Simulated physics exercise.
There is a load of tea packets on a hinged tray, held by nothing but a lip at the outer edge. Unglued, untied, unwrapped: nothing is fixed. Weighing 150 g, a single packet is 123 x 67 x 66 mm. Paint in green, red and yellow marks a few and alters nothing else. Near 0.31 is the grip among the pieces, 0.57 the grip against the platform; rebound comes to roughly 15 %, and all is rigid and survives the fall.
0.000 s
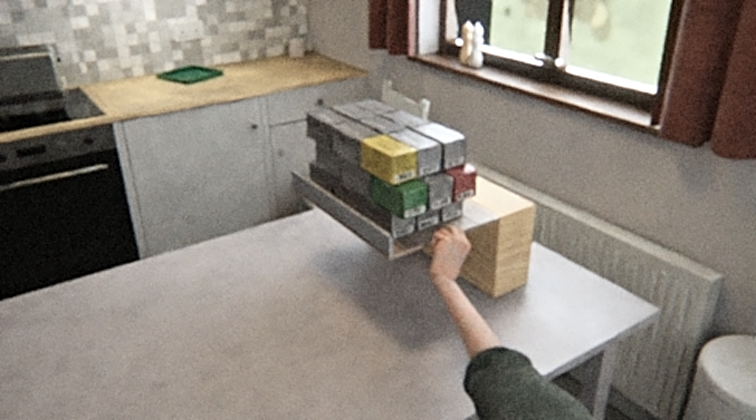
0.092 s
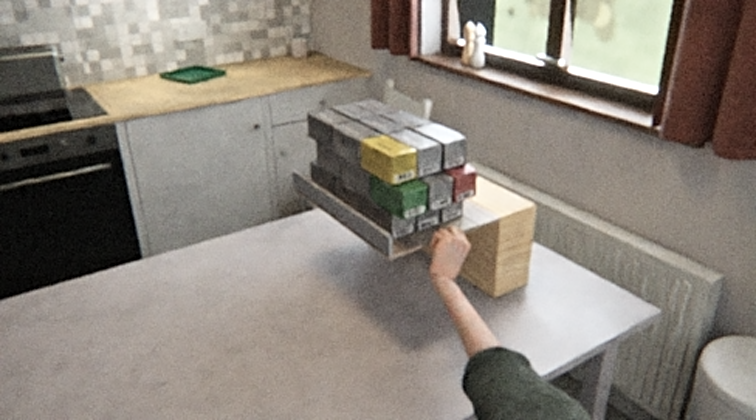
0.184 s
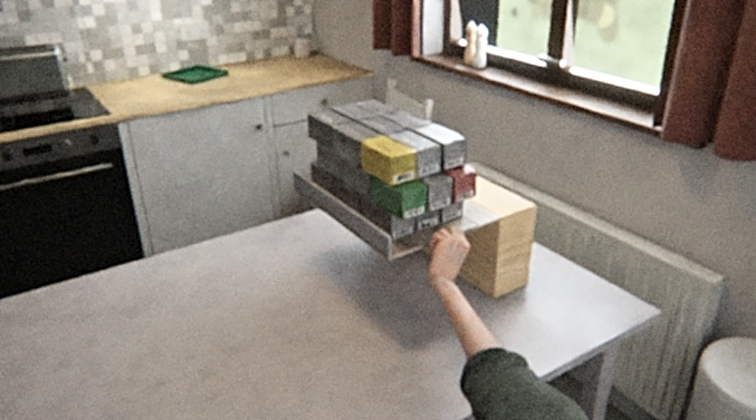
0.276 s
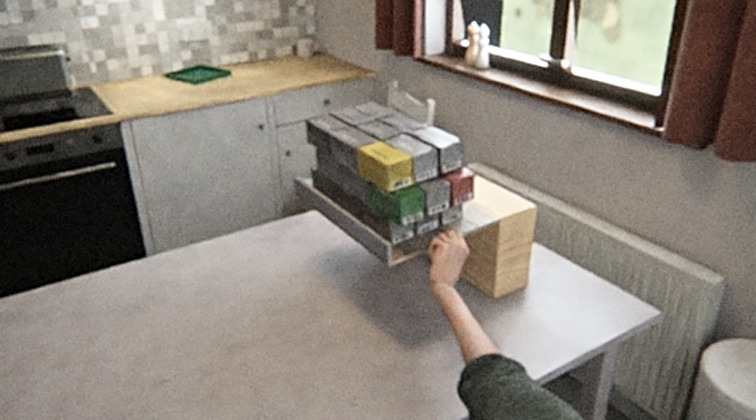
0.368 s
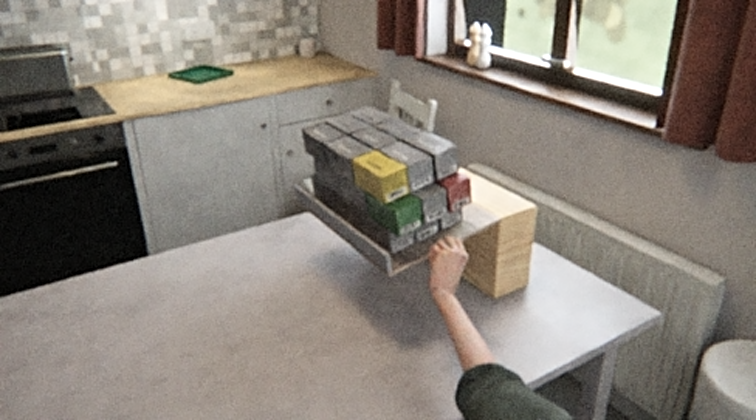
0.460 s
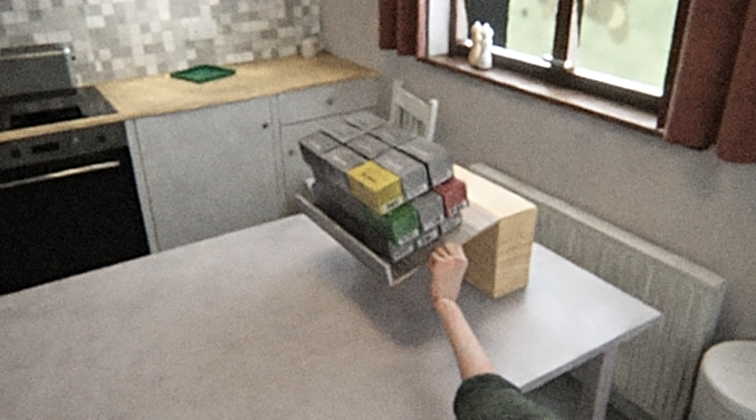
A bare arm in a dark green sleeve reaches across a pale table in a kitchen, seen from slightly above, with a worktop and oven at left and a red-curtained window at right. Its hand grips the near edge of a tray stacked with grey packets, one yellow, one green and one red, beside a wooden block. The tray stays level, then tilts gradually down toward the hand, the packets leaning with it without shifting, while the camera drifts slightly.
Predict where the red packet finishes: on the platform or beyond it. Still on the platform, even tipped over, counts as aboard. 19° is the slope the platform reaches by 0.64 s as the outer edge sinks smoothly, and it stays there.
The red packet finishes on the platform.
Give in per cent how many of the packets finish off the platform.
About 50% of them.
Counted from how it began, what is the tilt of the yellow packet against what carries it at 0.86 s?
Around 5° from its start.
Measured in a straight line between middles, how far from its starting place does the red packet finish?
Start and end are some 6 cm apart.
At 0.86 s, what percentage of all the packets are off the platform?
At that instant, 5 percent.
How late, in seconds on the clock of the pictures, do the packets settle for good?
Close to 2.0 seconds, I'd say.
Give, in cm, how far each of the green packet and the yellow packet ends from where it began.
Distances: Green 34, yellow 46 (cm).
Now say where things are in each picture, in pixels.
In the first frame (pixels give the middle of a visible side; the camera moves round a little; leans and shifts are taken against what carries them), platform's outer corner (391, 258) slope 0°; red packet (466, 187); yellow packet (376, 162); green packet (386, 197); none has stirred.
Platform's outer corner (391, 258) slope 0°; red packet (466, 187), in the second frame.
Platform's outer corner (390, 259) slope 0°; red packet (466, 188), in the third frame.
Platform's outer corner (390, 265) slope 3°; red packet (464, 191), in the fourth frame.
Platform's outer corner (391, 275) slope 8°; red packet (461, 195), in the fifth frame.
Platform's outer corner (392, 285) slope 13°; red packet (457, 201); yellow packet (363, 194); green packet (379, 226); none has stirred, in the sixth frame.
After 0.86 s, slope 19°; 2 of the 27 packets off the platform; red packet 3° from how it stood; yellow packet 5° from how it stood.
After 1.24 s, slope 19°; 11 of the 27 packets off the platform; red packet 11 mm from its place; green packet on its side.
In the end (2.3 s), slope 19°; 14 of the 27 packets off the platform; red packet 17 mm from its place; yellow packet on its side; green packet on its side. From the last view, middles, red packet near (433, 200), yellow packet near (287, 336).
